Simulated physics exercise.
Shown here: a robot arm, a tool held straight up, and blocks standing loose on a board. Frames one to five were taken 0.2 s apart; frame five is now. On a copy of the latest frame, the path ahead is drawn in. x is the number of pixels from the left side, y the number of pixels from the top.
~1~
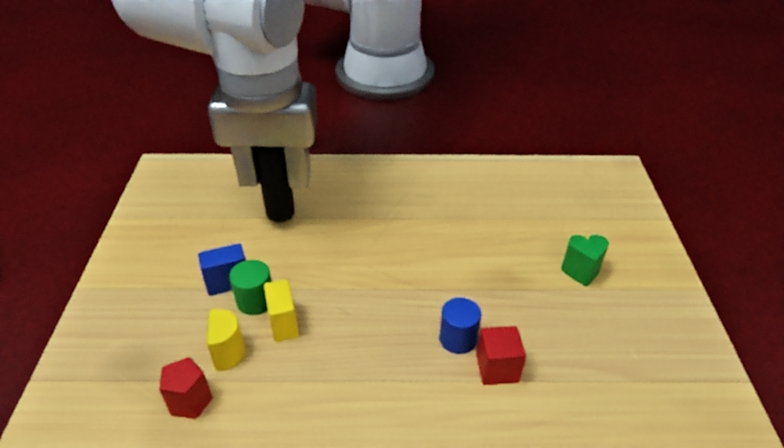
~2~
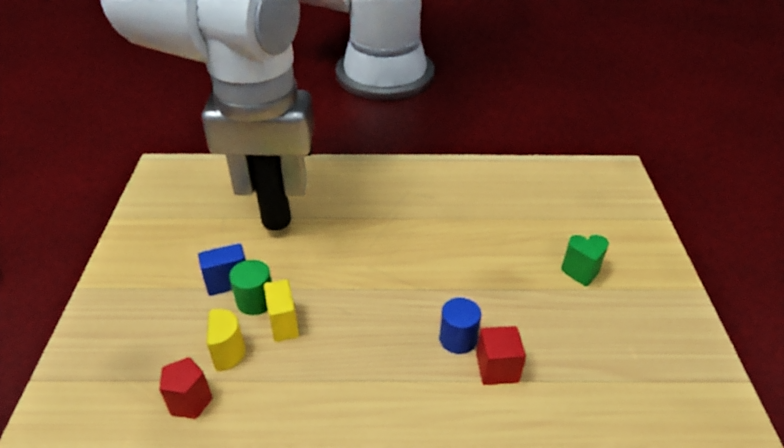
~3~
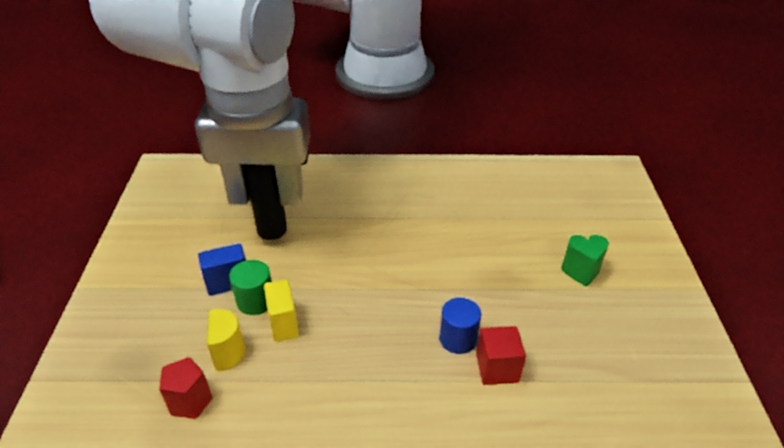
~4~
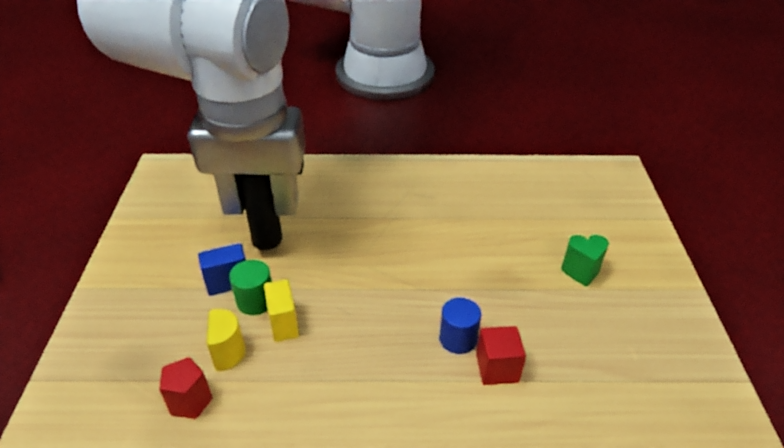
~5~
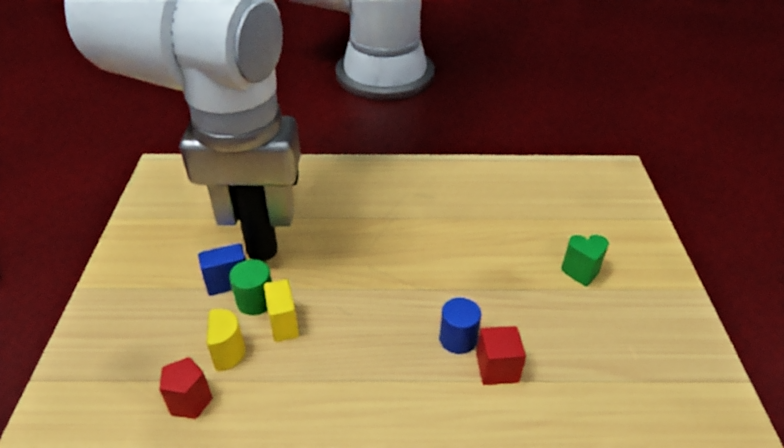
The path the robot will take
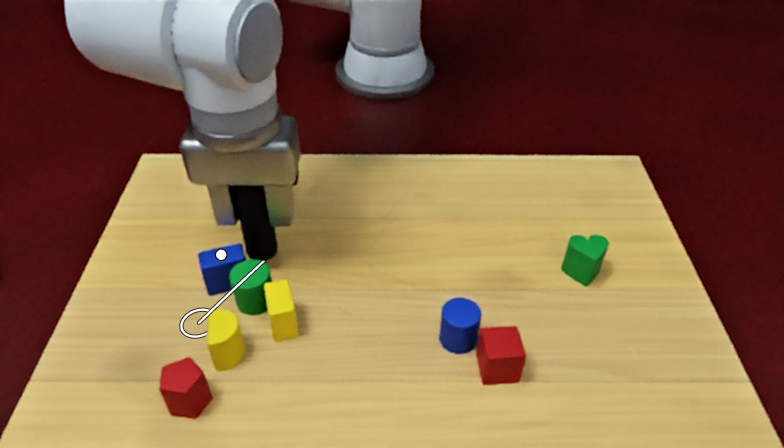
Robot arm slowly moving a black upright tool down and slightly left across a wooden board, nearing motionless blue and green blocks.
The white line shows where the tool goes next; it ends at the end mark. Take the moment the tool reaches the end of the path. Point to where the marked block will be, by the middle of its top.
That would be at about pixel (157, 287).
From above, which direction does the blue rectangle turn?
Bird's-eye view: Clockwise.
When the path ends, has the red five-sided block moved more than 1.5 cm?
No.
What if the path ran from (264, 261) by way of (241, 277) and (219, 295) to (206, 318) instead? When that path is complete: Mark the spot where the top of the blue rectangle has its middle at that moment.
In the picture, it is at (154, 297).
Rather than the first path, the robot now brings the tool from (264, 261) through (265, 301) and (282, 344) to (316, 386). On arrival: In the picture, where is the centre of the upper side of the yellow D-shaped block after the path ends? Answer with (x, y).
The point I'd pick in the picture is (200, 342).
The drawn path runs straight from (264, 261) to (199, 323); the dot is on the blue rectangle.
On the path given first. Halfway along, tool at (231, 281); blue rectangle at (184, 276), turned 25° clockwise; green disc at (246, 283).
At the end, tool at (196, 314); red five-sided block not moved; yellow D-shaped block not moved; blue rectangle at (157, 287), turned 95° clockwise; green disc at (245, 285).
